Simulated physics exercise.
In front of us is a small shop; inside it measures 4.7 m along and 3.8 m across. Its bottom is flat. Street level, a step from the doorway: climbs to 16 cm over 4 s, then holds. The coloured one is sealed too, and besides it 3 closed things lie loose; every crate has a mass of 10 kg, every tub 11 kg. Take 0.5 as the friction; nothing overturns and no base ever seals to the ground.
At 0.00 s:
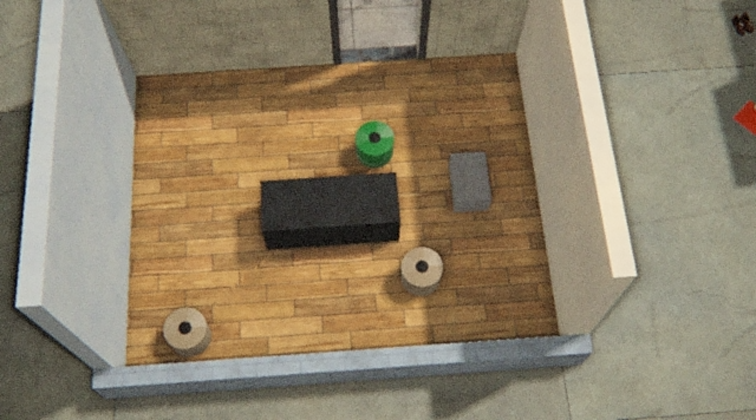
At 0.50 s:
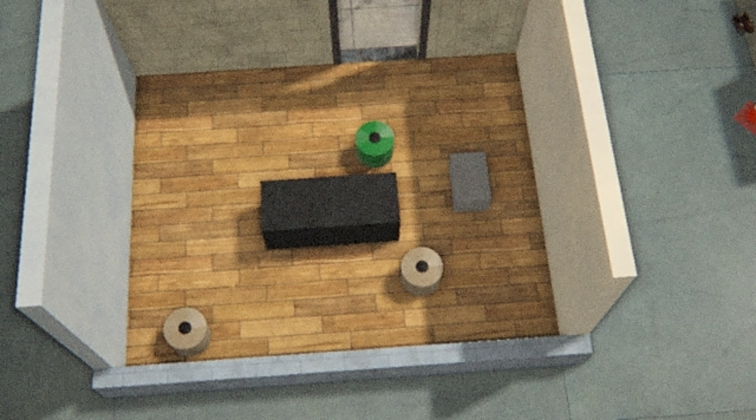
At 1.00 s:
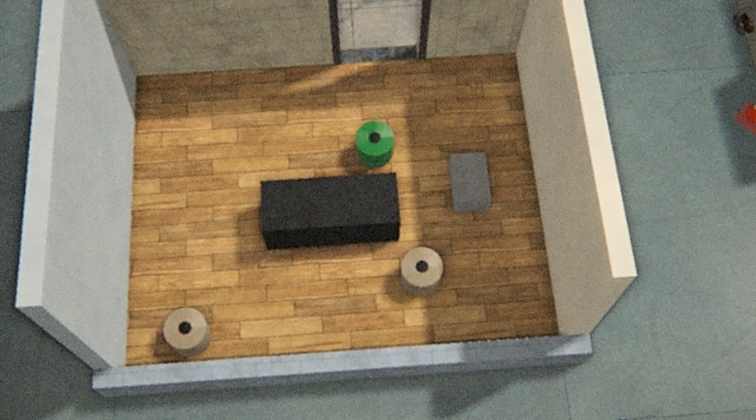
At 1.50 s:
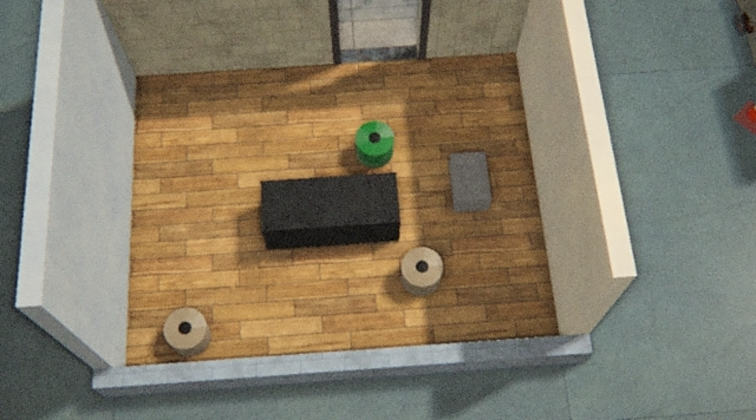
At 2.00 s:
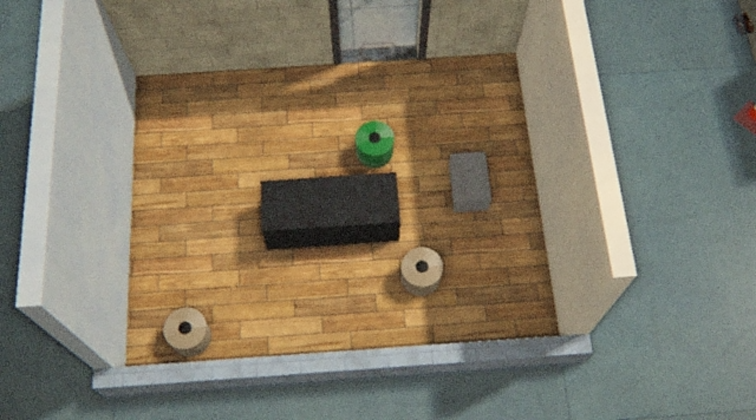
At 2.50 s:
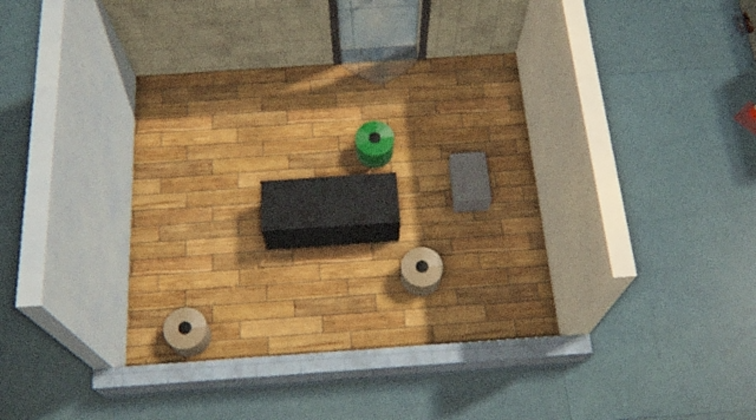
The clip shows a small wooden-floored shop seen from above, with a black block, a gray slab, a green tub and two beige tubs staying still while the ground outside turns bluish and a faint sheen appears by the doorway.
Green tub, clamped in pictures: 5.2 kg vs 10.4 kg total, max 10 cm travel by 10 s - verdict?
Neither.
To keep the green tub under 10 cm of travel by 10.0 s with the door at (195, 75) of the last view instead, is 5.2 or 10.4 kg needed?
The answer is that the lesser mass suffices.
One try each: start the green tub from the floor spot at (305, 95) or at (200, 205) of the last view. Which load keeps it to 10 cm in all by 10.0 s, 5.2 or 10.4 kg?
First try both suffice, second try the heavier suffices.
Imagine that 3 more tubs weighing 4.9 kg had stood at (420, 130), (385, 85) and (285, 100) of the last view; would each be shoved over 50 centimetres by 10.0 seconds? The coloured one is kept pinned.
Answer by position: Outside the range; outside the range; inside the range.
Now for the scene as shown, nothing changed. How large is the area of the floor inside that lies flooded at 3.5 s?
Close to 1.5 m2, I'd say.
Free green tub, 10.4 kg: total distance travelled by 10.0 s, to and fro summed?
Roughly 80 centimetres altogether.
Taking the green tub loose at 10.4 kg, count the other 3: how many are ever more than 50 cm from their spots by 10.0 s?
Answer: 1.
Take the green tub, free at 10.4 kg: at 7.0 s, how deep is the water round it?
Around 6 cm.
After 3.5 s the green tub would be 0 cm from its start with 5.2 kg and 0 cm from its start with 10.4 kg; 2 cm of water round it then.
After 4.5 s the green tub would be 31 cm from its start with 5.2 kg and 3 cm from its start with 10.4 kg; 4 cm of water round it then.
After 7.0 s the green tub would be 44 cm from its start with 5.2 kg and 30 cm from its start with 10.4 kg; 6 cm of water round it then.
After 10.0 s the green tub would be 250 cm from its start with 5.2 kg and 61 cm from its start with 10.4 kg; 5 cm of water round it then.
